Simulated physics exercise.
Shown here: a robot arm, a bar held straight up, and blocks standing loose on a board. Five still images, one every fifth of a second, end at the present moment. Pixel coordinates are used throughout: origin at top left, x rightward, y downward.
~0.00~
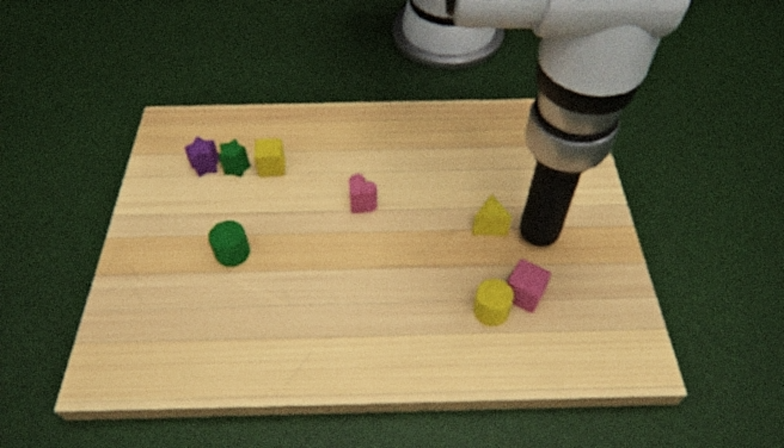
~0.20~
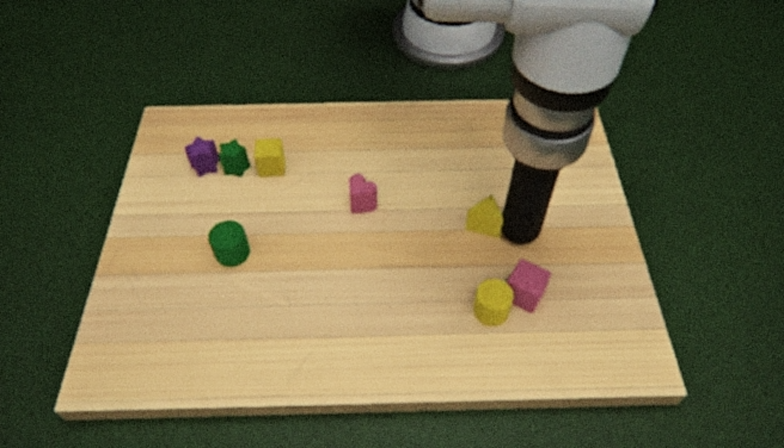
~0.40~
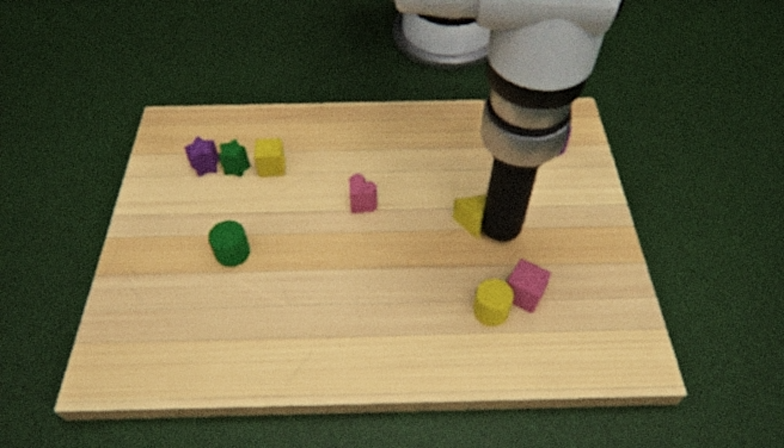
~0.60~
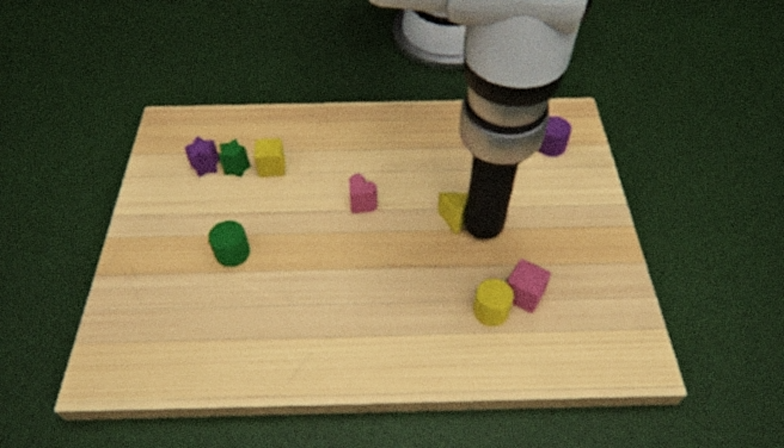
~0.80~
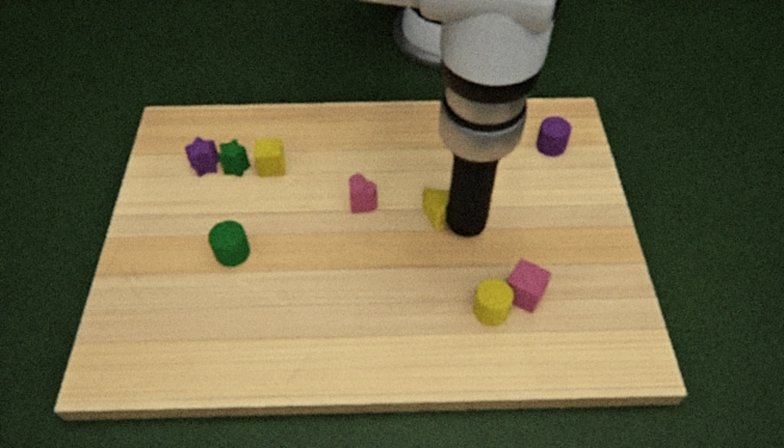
Robot arm with an upright black bar pushing a yellow triangular block leftward across a wooden board scattered with colourful blocks.
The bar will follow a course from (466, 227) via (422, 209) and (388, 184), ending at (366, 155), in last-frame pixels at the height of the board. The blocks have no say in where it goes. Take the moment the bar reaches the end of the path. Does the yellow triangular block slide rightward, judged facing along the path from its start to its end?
No, that is not how it ends up.
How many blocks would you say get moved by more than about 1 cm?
Of all the blocks, just one travels more than a centimetre.
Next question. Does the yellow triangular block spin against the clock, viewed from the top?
I expect so.
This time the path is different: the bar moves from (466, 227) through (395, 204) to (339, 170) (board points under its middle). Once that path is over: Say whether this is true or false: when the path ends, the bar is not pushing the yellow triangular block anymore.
The claim does not hold.
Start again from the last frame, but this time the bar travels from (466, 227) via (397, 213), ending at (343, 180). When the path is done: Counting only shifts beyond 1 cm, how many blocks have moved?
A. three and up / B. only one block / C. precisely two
I choose C.
What follows on the original path. One third of the way, bar at (422, 204); yellow triangular block at (394, 181), turned 15° anticlockwise.
Two thirds of the way, bar at (388, 179); yellow triangular block at (358, 162), turned 35° anticlockwise.
At the end, bar at (366, 149); pink heart block in place; yellow triangular block at (346, 157), turned 60° anticlockwise.
